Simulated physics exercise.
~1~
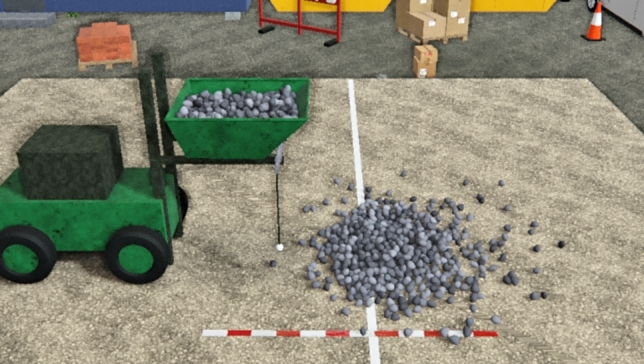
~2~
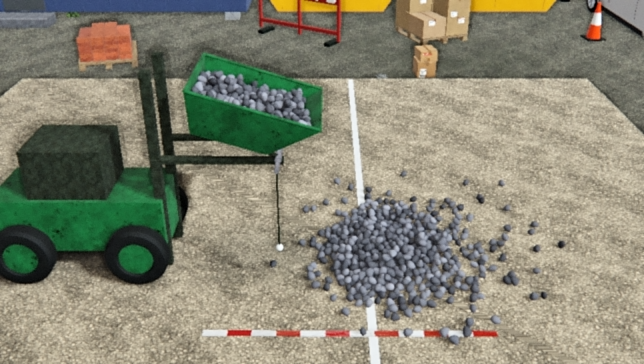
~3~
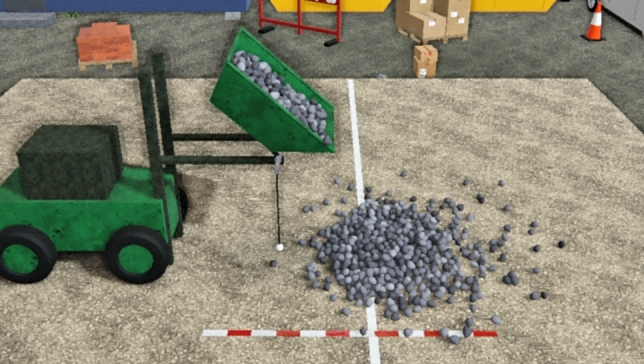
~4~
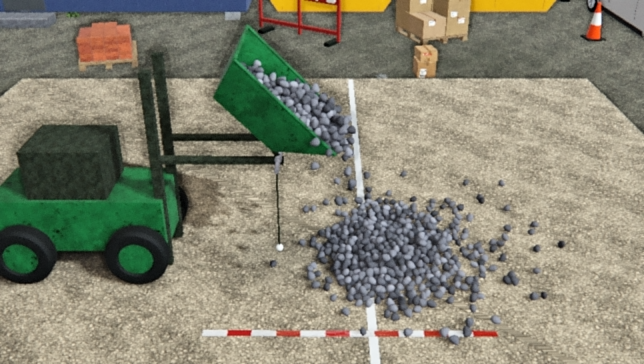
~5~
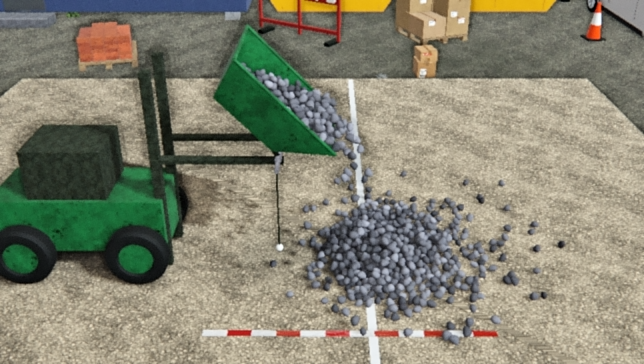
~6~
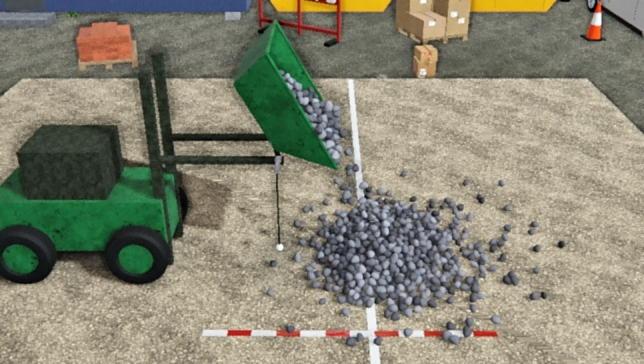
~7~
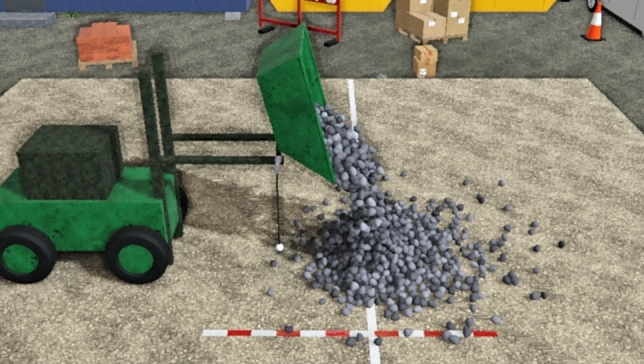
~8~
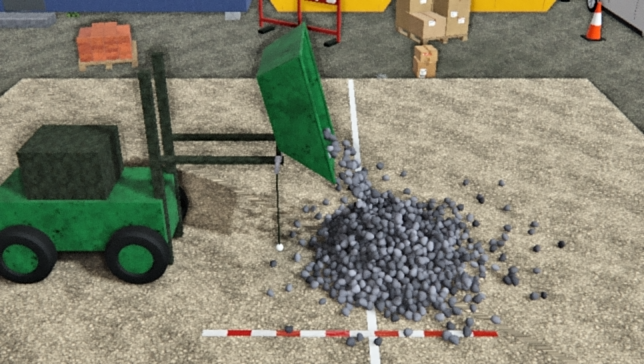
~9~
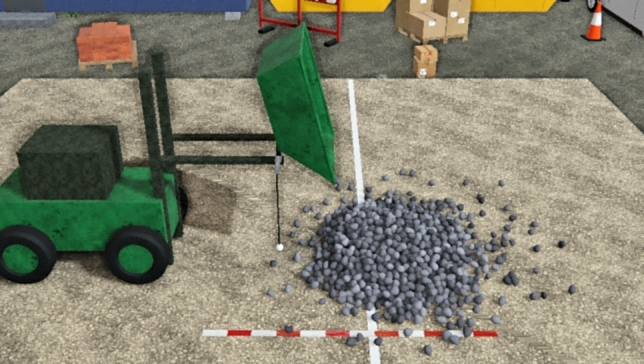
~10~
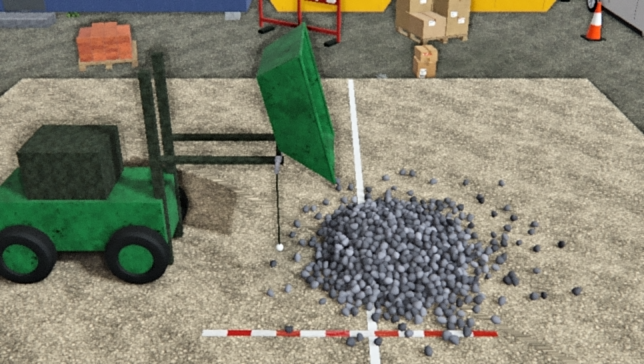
A green forklift tipped its raised green skip steeply to the right, and the grey stones inside slid out onto the pile already lying across the white line, leaving a bigger heap on the ground and the skip empty, still tilted.
